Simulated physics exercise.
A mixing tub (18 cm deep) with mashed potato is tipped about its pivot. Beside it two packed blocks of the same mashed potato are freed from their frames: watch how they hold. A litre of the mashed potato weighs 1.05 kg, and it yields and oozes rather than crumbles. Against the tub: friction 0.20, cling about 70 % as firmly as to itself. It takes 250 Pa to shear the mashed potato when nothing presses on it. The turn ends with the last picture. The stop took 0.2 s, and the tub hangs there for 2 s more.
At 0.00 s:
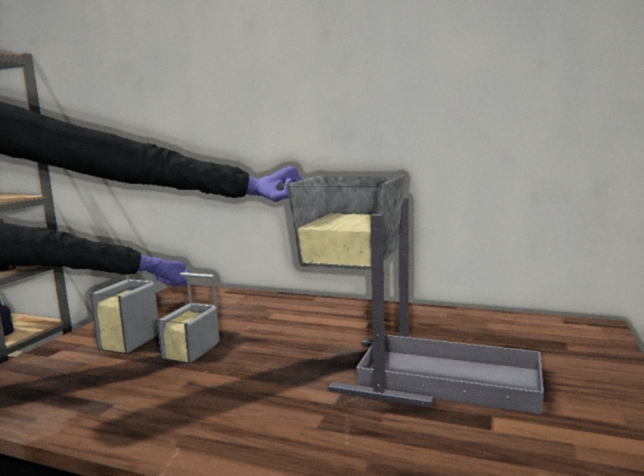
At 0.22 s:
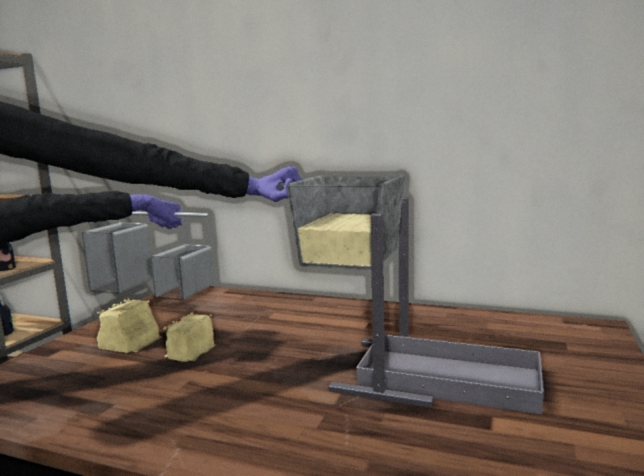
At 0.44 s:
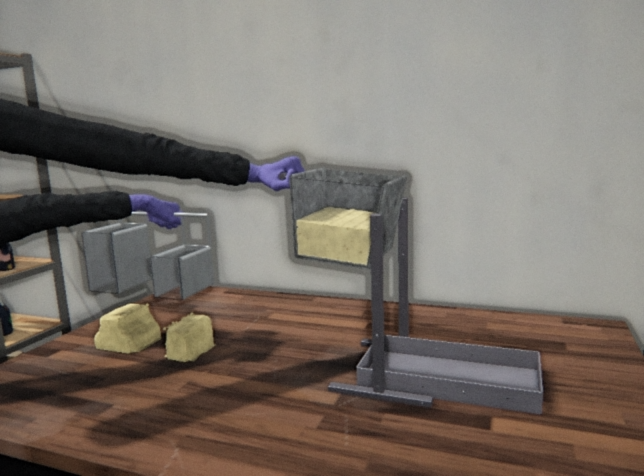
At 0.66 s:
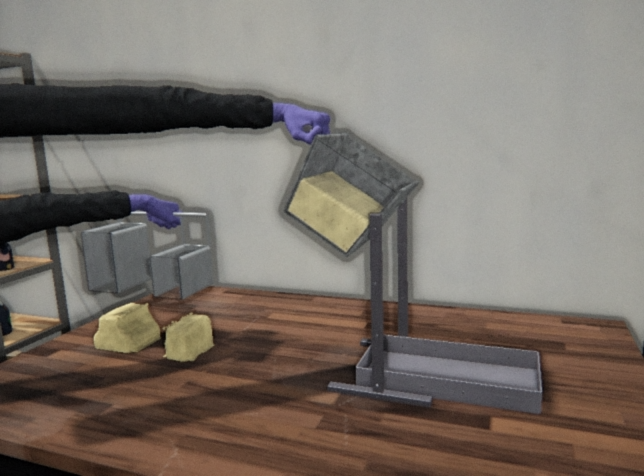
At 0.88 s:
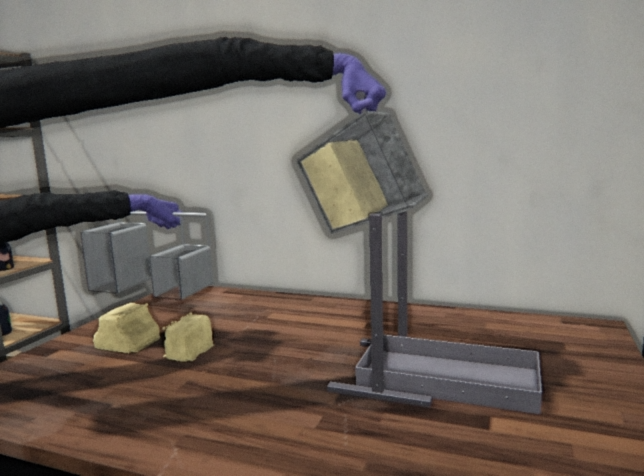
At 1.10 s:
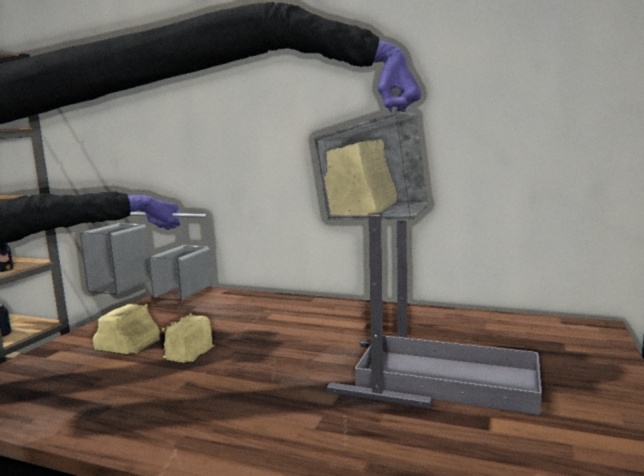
Two gray molds on the left are lifted by a purple-gloved hand, leaving two pale yellow blocks on the wooden table, which settle slightly. A second gloved hand then swings the gray tub on its stand up and over to the right, until its open side faces sideways with the yellow mass still inside.
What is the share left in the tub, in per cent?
The share left in the tub is near 100 %.
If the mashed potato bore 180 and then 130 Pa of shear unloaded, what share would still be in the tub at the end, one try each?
In that order: 100 %, 80 %.
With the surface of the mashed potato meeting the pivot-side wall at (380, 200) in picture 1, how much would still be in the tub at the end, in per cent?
It would be near 55 %.
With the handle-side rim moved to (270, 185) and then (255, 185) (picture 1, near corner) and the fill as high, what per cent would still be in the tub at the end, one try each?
In turn about 85 %, 70 %.
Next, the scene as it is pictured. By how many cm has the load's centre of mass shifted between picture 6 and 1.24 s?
Roughly 3 cm.
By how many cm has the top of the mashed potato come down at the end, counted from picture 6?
Roughly 5 cm.
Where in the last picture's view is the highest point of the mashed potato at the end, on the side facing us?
Near (380, 166).
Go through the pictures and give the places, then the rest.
The first picture shows handle-side rim at (291, 185), tilt 0 degrees; top of the mashed potato at (301, 228); blocks stand 14 cm, 9.2 cm (left to right).
The second picture shows handle-side rim at (291, 185), tilt 0 degrees; top of the mashed potato at (301, 228); blocks stand 11 cm, 8.9 cm (left to right).
The third picture shows handle-side rim at (293, 177), tilt 6 degrees; top of the mashed potato at (300, 221); blocks stand 10 cm, 8.9 cm (left to right).
The fourth picture shows handle-side rim at (319, 138), tilt 34 degrees; top of the mashed potato at (304, 181); blocks stand 10 cm, 8.9 cm (left to right).
The fifth picture shows handle-side rim at (367, 115), tilt 65 degrees; top of the mashed potato at (328, 144); blocks stand 10 cm, 8.9 cm (left to right).
The sixth picture shows handle-side rim at (398, 116), tilt 82 degrees; top of the mashed potato at (355, 144); blocks stand 10 cm, 8.9 cm (left to right).
After 1.24 s, the tub is at 82 degrees and holds 100 %.
After 1.41 s, the tub is at 82 degrees and holds 100 %.
After 1.58 s, the tub is at 82 degrees and holds 100 %.
After 1.75 s, the tub is at 82 degrees and holds 100 %.
After 3.10 s, at the end, the tub is at 82 degrees and holds 100 %.
